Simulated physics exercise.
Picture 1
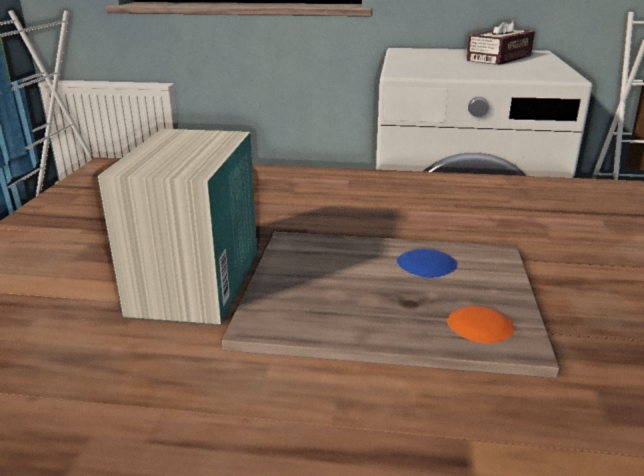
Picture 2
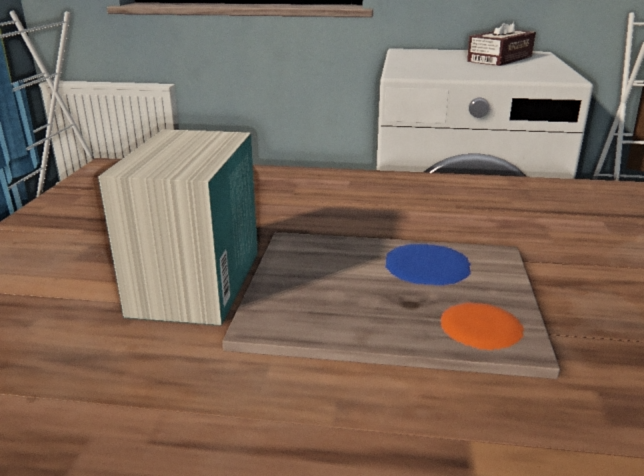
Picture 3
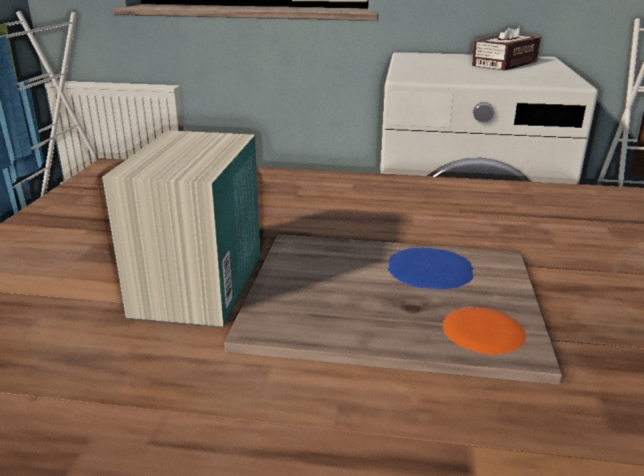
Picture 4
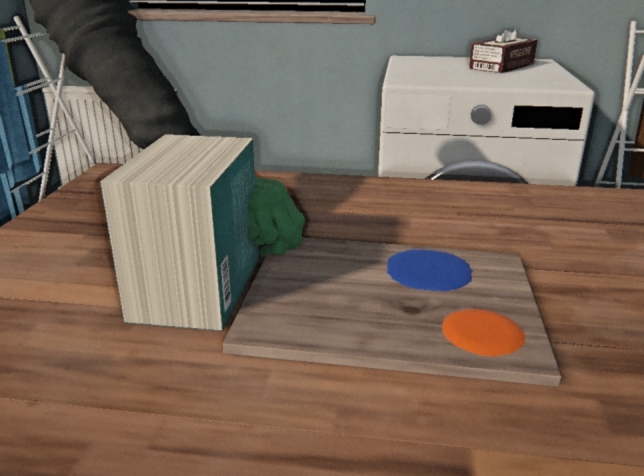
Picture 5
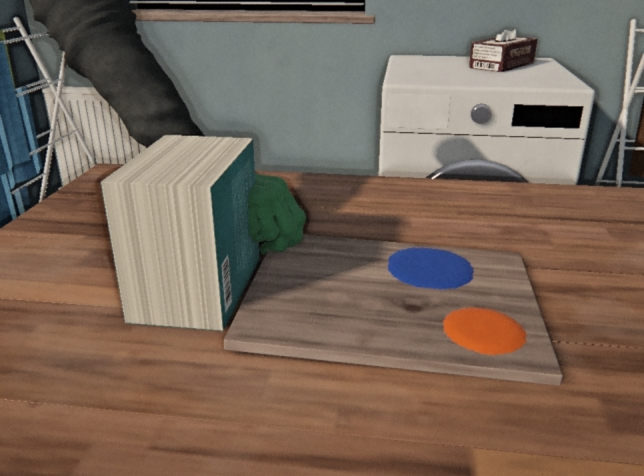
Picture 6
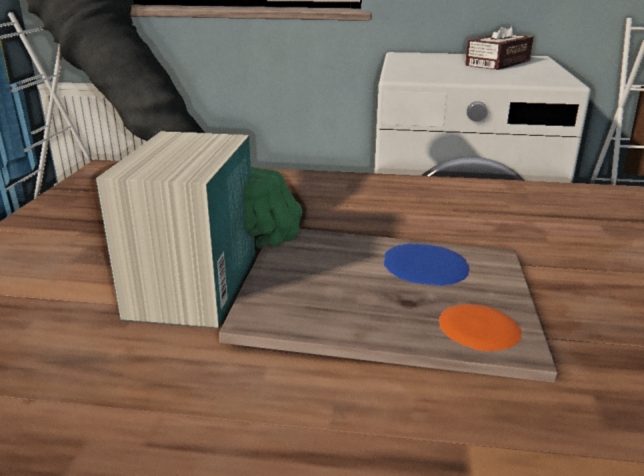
Blue and orange sauce mounds flattening into thin discs on a chopping board, then a green-gloved hand reaching behind a thick book.
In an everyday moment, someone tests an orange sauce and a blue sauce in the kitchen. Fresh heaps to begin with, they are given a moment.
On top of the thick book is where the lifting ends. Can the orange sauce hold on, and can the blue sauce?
Watch the orange sauce - it drops off; the blue sauce drops off.
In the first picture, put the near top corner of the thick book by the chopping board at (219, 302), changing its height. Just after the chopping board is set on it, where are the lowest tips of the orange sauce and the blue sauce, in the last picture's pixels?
At (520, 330), then at (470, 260).
Shortly, slope about 34°; the orange sauce is dripping off the low end; the blue sauce is dripping off the low end.
Then, the orange sauce is dripping off the low end; the blue sauce is dripping off the low end.
At the finish, slope about 34°; the orange sauce is dripping off the low end; the blue sauce is dripping off the low end.
